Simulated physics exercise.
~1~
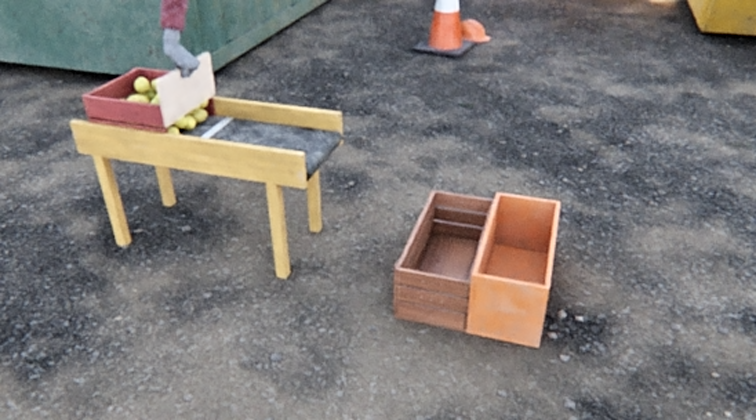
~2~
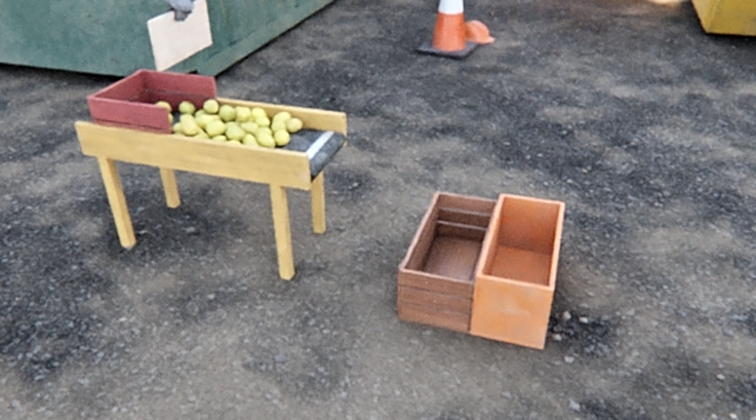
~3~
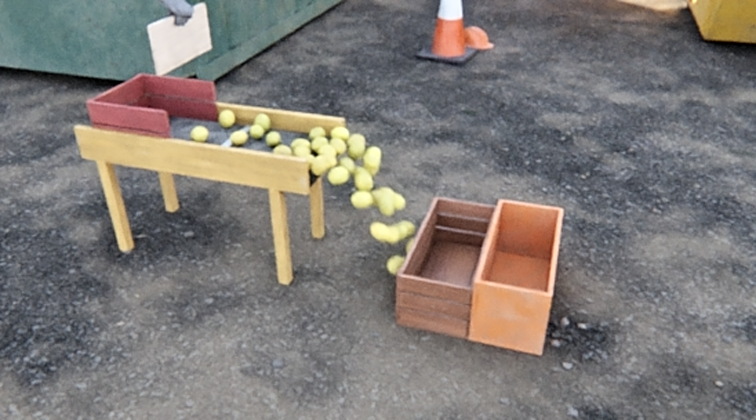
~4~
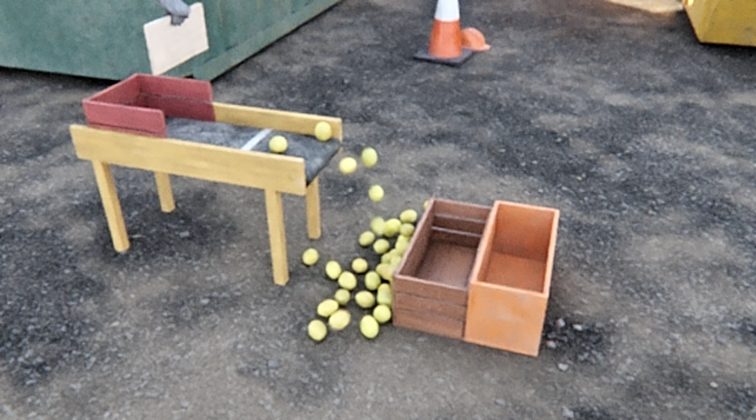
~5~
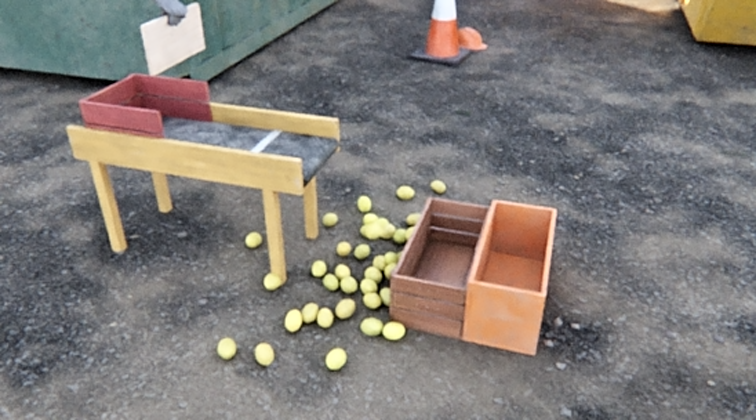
Yellow-green balls sit in a dark red, open-ended pen on a yellow-sided table with a black belt, seen from above by a slightly swaying camera on rough grey ground. A brown slatted wooden tote and an orange tub stand side by side to the right, with green and yellow containers and a traffic cone behind. A gloved hand lifts a pale gate, and the balls ride right along the belt behind a white stripe. They pour off the end, dropping short of the tote. The last ones fall and scatter across the ground, leaving both boxes empty.
